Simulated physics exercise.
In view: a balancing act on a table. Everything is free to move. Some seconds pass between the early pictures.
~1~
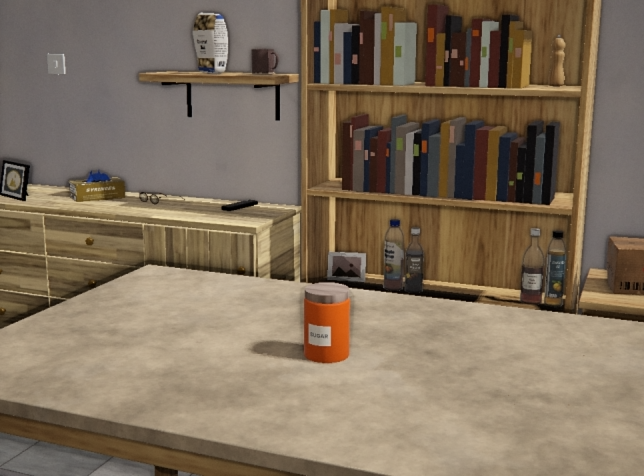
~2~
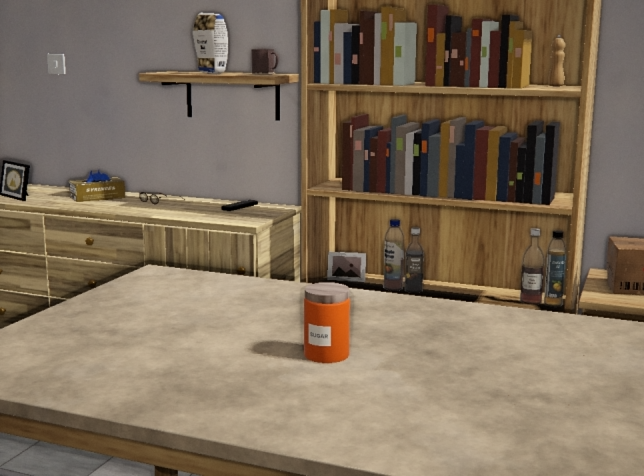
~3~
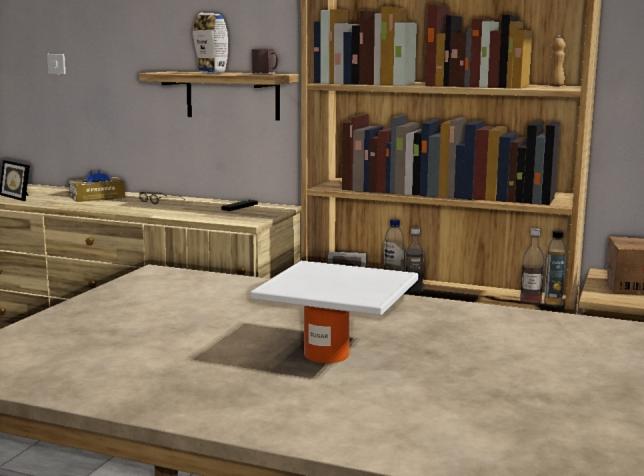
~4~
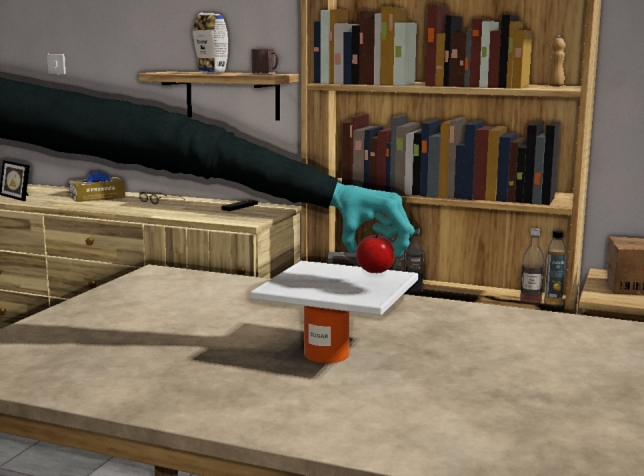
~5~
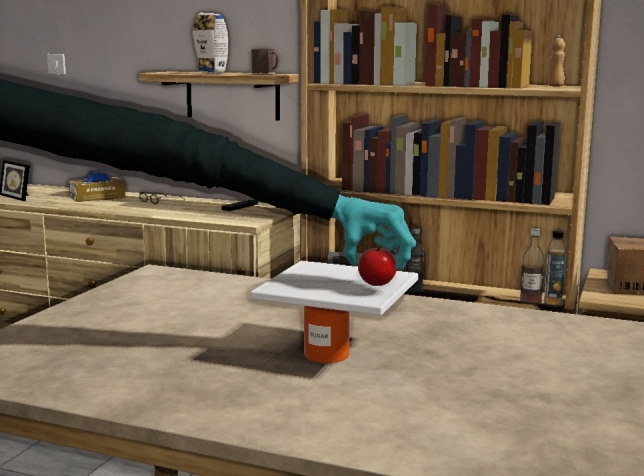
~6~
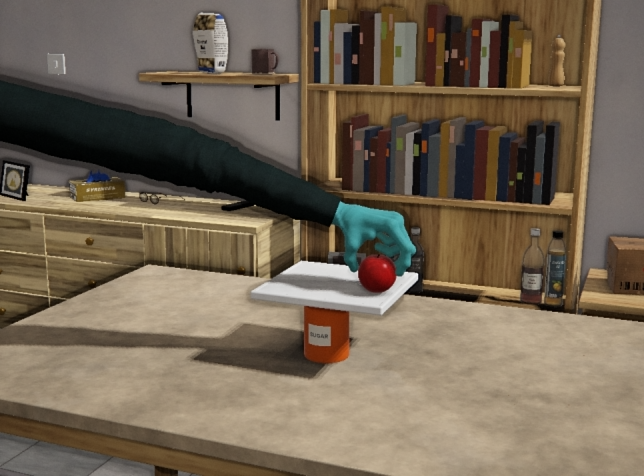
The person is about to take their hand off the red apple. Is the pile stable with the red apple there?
The stack comes apart.
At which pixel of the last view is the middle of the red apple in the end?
Near (392, 355).
Then, 0.30 s on from there, red apple now fallen; white lid turned 45° from how it was put.
Then, 0.50 s on from there, white lid on its side.
Then, 0.70 s on from there, white lid now fallen.
In the end, fallen, red apple and white lid; orange jar unmoved. At the end, from the last picture's camera, red apple near (392, 355). The stack gives way.
